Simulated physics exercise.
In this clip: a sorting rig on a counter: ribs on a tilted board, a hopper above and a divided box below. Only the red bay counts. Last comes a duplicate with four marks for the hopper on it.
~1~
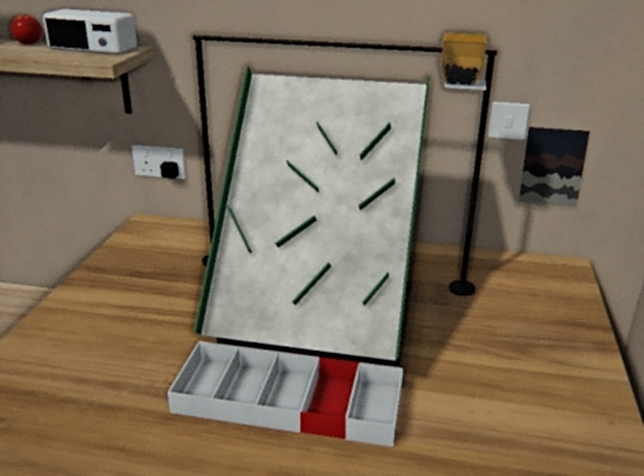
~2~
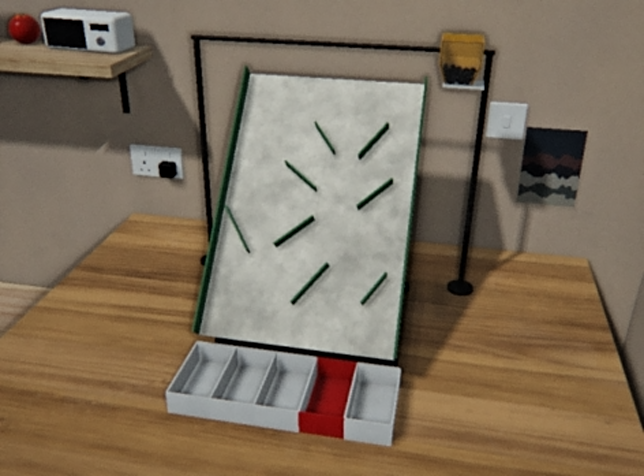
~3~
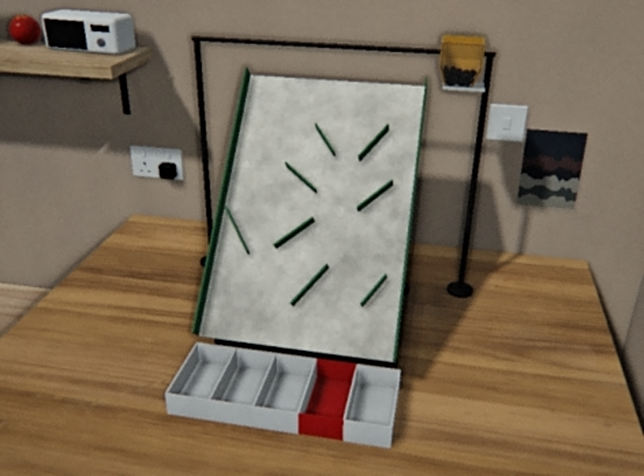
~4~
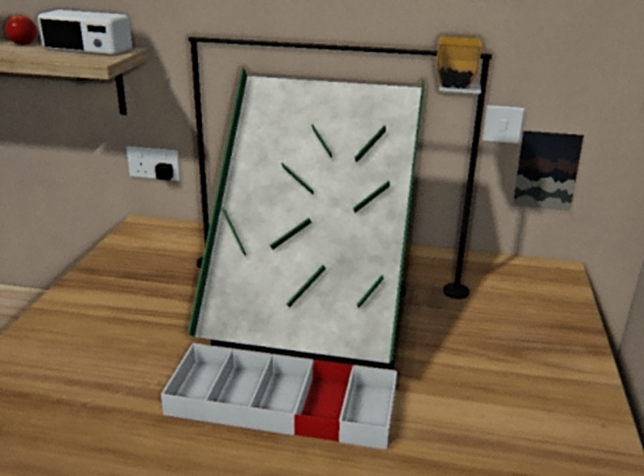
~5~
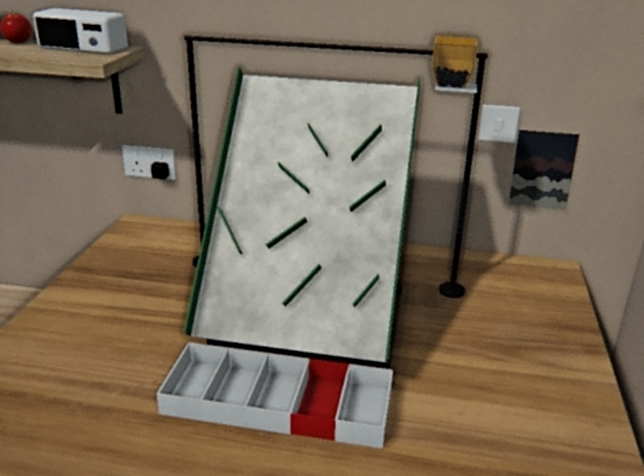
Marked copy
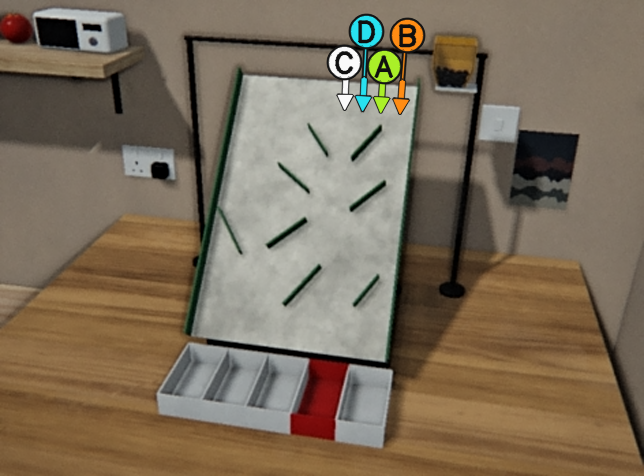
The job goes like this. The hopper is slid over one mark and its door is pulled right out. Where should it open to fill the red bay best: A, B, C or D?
C beats the others.
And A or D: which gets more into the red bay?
It is D.
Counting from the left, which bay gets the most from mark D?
The second.
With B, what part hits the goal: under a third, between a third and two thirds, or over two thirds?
Under a third.
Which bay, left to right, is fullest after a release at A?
It is the second one.
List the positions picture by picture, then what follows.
The first frame shows hopper near (460, 75), black beans, door shut.
The second frame shows ribs (315, 121) to (333, 150), (358, 155) to (388, 122), (285, 160) to (315, 187).
The third frame shows ribs (357, 207) to (393, 180), (225, 206) to (246, 251), (273, 245) to (313, 217).
The fourth frame shows ribs (286, 305) to (324, 265), (357, 305) to (382, 275).
The fifth frame shows red bay near (313, 426), number 4 of 5 from the left.
On the marked copy, mark A meets the board at (381, 107); mark B meets the board at (400, 108); mark C meets the board at (344, 104); mark D meets the board at (362, 105).
If A is chosen, a small share in the red bay, the bulk in other bays, only a few held on the board.
If B is chosen, a small share in the red bay, all but a few in other bays.
If C is chosen, close to half in the red bay, close to half in other bays.
If D is chosen, close to a quarter in the red bay, the bulk in other bays, only a few held on the board.
